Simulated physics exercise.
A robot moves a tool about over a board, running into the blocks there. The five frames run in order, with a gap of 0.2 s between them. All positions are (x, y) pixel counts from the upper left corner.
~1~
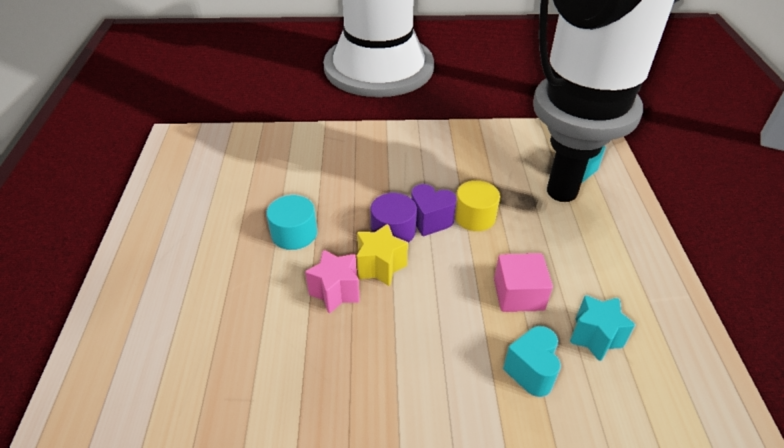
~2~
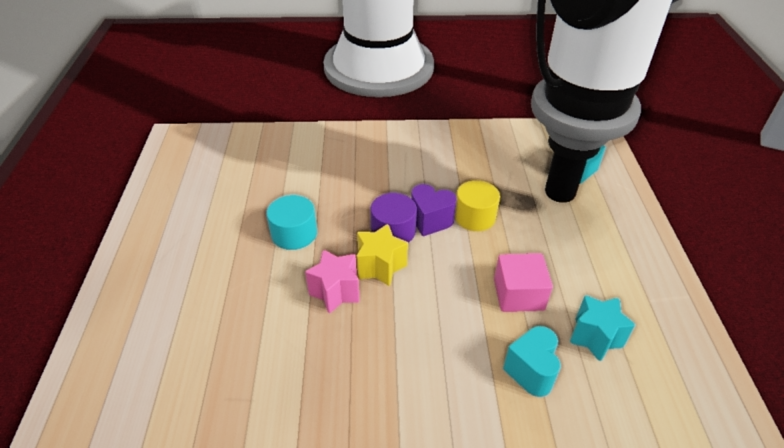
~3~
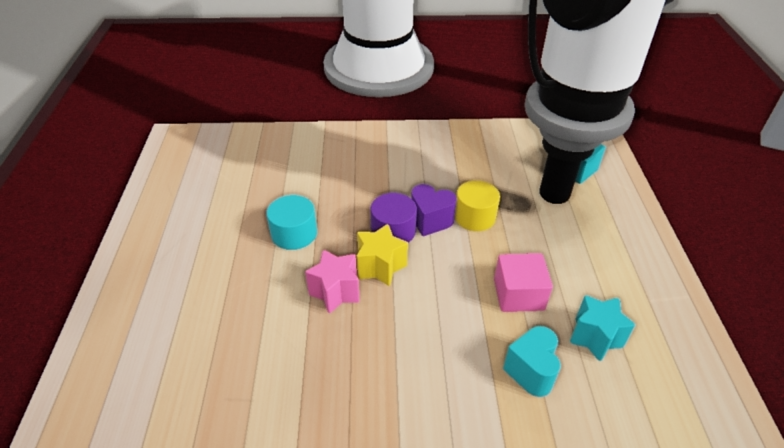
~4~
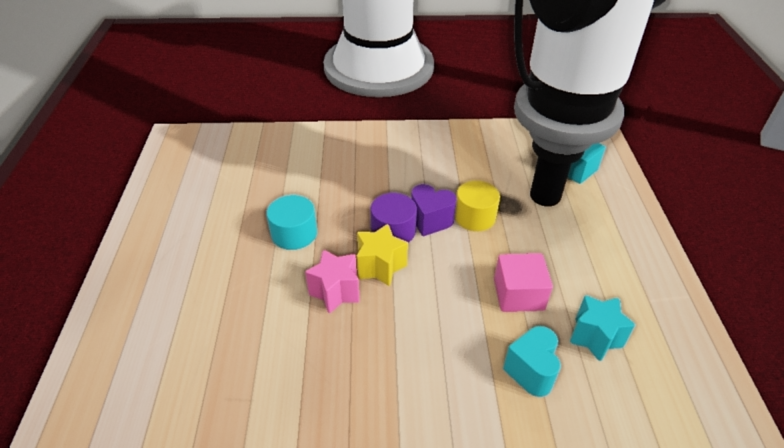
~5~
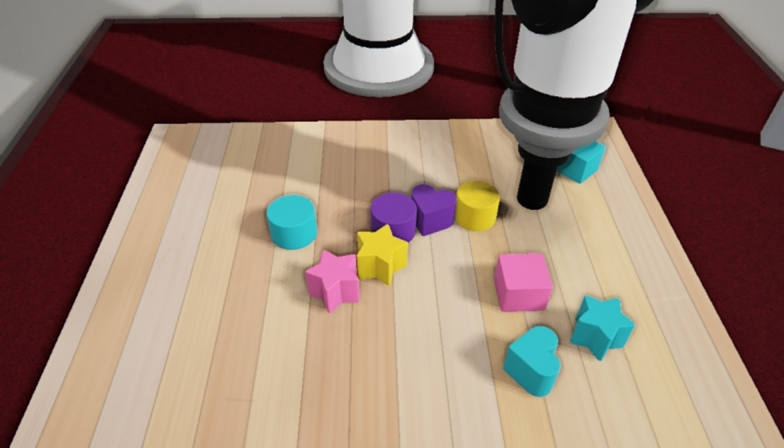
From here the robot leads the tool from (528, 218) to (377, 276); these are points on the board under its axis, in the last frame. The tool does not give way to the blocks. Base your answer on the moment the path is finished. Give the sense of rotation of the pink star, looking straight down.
It turns counter-clockwise.
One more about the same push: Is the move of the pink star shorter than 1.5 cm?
I expect not.
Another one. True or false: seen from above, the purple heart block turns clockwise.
False
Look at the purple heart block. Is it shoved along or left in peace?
The result: It moves.
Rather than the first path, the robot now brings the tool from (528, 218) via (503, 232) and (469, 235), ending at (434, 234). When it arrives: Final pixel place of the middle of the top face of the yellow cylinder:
The answer is (455, 186).
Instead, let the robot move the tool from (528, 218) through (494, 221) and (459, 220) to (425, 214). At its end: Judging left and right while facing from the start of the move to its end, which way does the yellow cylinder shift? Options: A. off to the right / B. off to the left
I'll go with A - off to the right.
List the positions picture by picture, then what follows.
The first frame shows tool's lower end (562, 194); pink star (334, 268); yellow star (380, 243); purple cylinder (394, 207); purple heart block (432, 198); yellow cylinder (478, 194).
The second frame shows tool (560, 194); blocks still.
The third frame shows tool (554, 195); blocks still.
The fourth frame shows tool (545, 198); blocks still.
The fifth frame shows tool (532, 201); pink star (334, 268); yellow star (380, 243); purple cylinder (394, 207); purple heart block (432, 198); yellow cylinder (478, 194).
On the path given first. One third of the way, tool (482, 220); purple cylinder (388, 208); purple heart block (419, 190), turned 35° anticlockwise; yellow cylinder (461, 191).
Two thirds of the way, tool (431, 239); purple cylinder (388, 208); purple heart block (419, 190), turned 35° anticlockwise; yellow cylinder (461, 191).
At the end, tool (377, 260); pink star (301, 272), turned 35° anticlockwise; yellow star (341, 256), turned 35° clockwise; purple cylinder (388, 208); purple heart block (419, 190), turned 35° anticlockwise; yellow cylinder (461, 191).
